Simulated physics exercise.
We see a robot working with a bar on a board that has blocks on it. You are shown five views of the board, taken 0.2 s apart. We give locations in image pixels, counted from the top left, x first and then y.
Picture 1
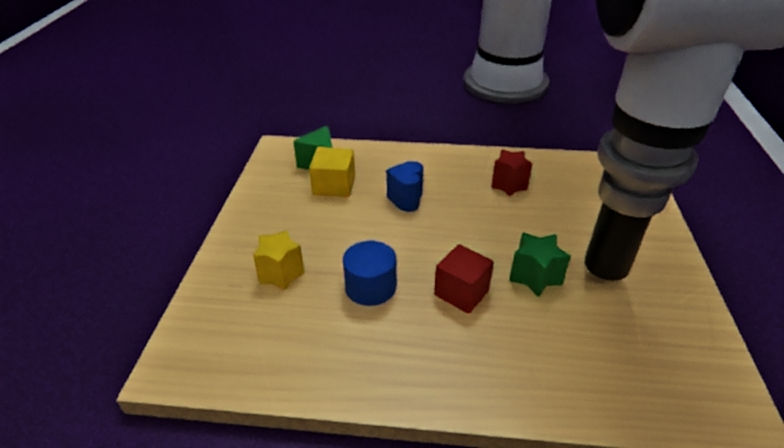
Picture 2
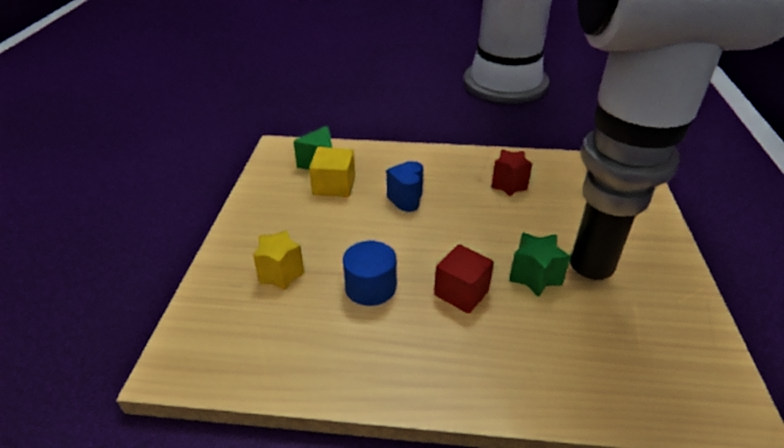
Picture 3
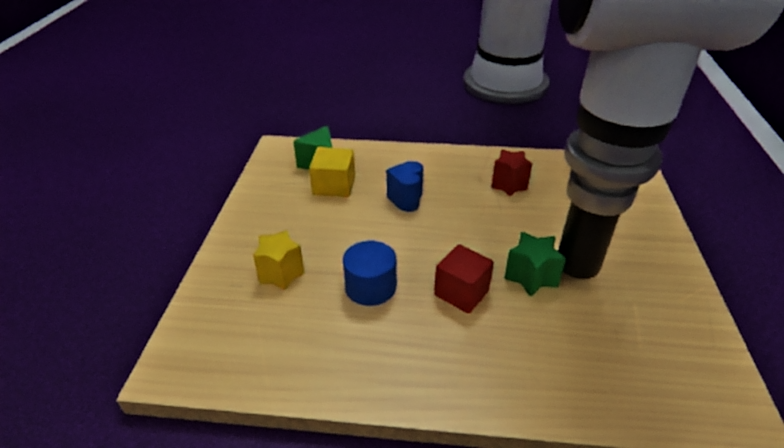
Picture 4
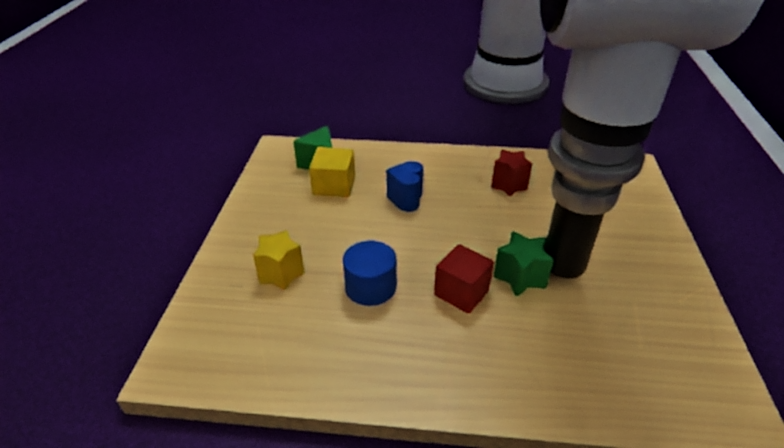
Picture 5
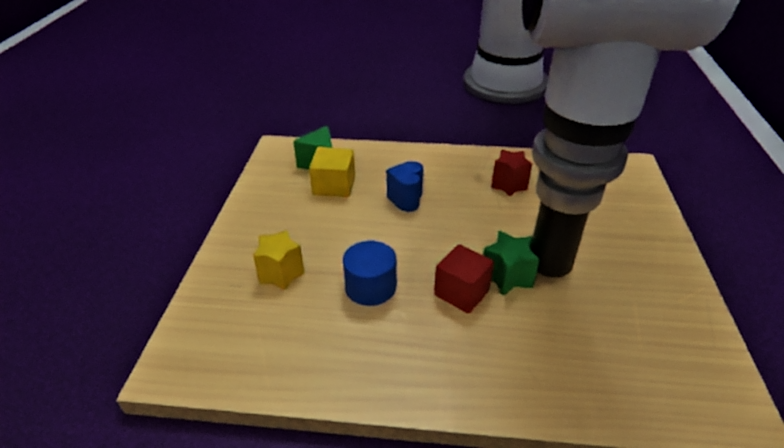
A robot arm with a dark bar moves left across a wooden board of colourful blocks, meets the green star, and pushes it left until it is right beside the red cube, while the other blocks stay still.
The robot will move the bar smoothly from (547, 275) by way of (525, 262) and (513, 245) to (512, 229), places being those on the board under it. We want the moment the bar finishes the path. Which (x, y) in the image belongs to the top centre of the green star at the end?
It should be at (489, 237) by then.
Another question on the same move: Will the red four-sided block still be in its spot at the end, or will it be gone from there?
Left in place.
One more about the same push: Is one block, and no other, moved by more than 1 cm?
Final answer: Yes.
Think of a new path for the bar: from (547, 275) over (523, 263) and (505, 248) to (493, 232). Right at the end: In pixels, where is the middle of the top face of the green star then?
Its top middle will sit at (481, 235).
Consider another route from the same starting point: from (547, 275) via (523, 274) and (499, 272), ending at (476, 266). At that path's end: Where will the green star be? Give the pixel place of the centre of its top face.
Put as a pixel place, it's (439, 240).
On the path given first. Halfway along, bar (519, 241); green star (490, 238), turned 25° anticlockwise.
At the end, bar (514, 216); red four-sided block still; green star (489, 237), turned 30° anticlockwise.
